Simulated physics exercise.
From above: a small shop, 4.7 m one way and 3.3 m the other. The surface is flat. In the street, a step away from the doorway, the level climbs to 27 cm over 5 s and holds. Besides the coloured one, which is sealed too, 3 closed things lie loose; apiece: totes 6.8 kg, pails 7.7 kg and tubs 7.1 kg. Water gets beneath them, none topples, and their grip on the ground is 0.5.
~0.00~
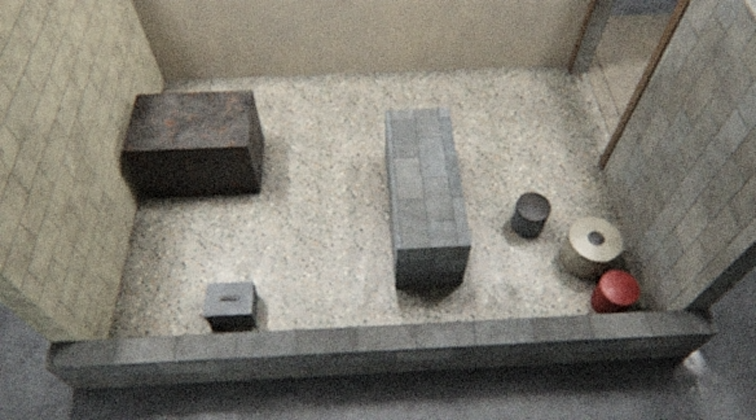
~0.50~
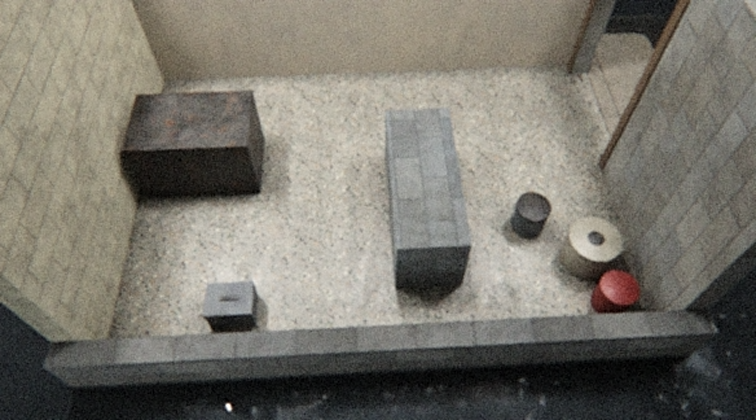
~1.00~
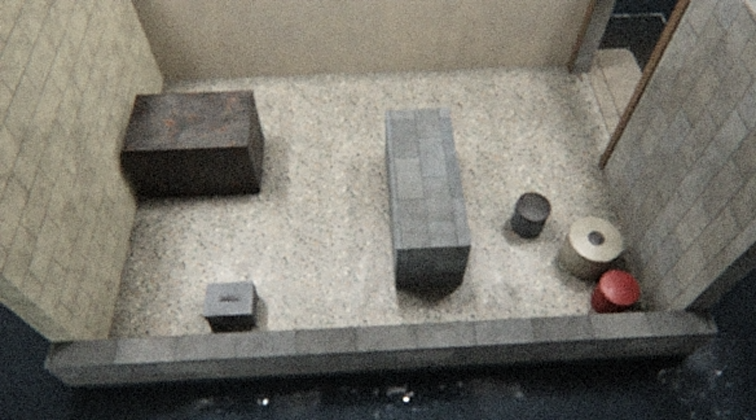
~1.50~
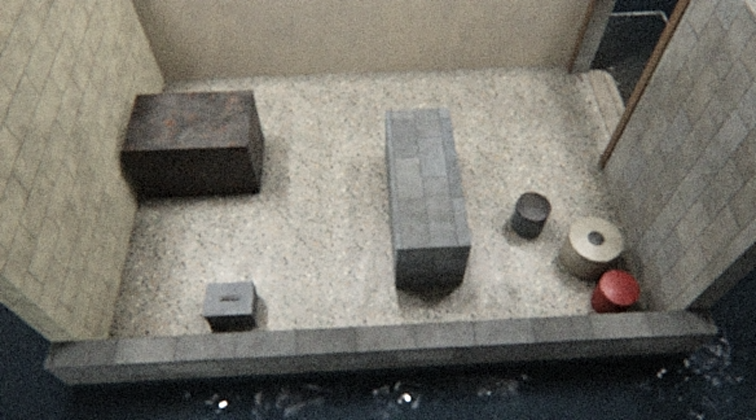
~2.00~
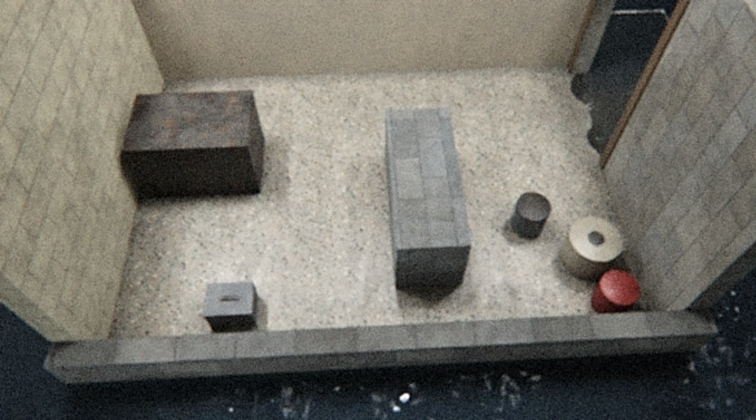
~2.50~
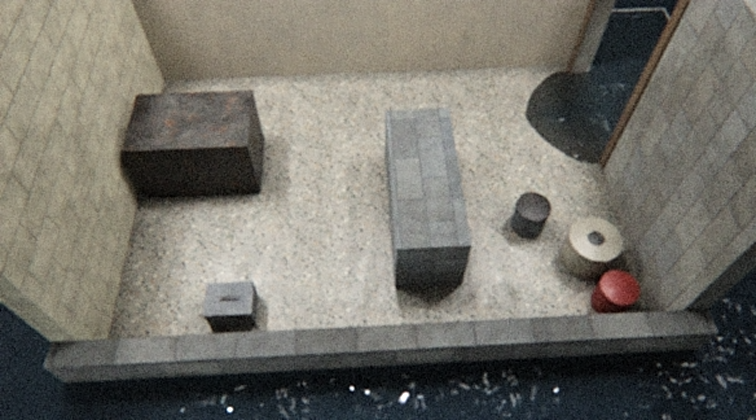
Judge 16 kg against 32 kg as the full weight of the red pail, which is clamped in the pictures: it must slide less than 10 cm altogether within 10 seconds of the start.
Verdict: The lower weight is enough.
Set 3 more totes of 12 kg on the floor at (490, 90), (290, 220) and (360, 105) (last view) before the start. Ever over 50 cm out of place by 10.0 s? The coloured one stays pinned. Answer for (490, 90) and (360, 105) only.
In that order: Past it, more.
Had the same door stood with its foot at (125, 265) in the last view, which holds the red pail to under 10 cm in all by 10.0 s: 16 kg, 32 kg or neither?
In that case only the larger load is enough.
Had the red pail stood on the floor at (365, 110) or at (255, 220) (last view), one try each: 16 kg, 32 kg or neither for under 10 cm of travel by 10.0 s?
In that order: It takes the larger; either load holds.
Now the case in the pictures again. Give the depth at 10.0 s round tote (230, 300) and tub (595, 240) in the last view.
About 14 and 11 cm.
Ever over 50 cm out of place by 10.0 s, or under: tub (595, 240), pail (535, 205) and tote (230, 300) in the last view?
In turn: Past it, short of it, less.
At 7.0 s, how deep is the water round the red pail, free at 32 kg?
About 7 cm.
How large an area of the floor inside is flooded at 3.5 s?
Roughly 3.0 m2.
After 3.5 s the red pail would be 0 cm from its start with 16 kg and 0 cm from its start with 32 kg; 0 cm of water round it then.
After 4.5 s the red pail would be 0 cm from its start with 16 kg and 0 cm from its start with 32 kg; 0 cm of water round it then.
After 7.0 s the red pail would be 0 cm from its start with 16 kg and 0 cm from its start with 32 kg; 7 cm of water round it then.
After 10.0 s the red pail would be 0 cm from its start with 16 kg and 0 cm from its start with 32 kg; 8 cm of water round it then.
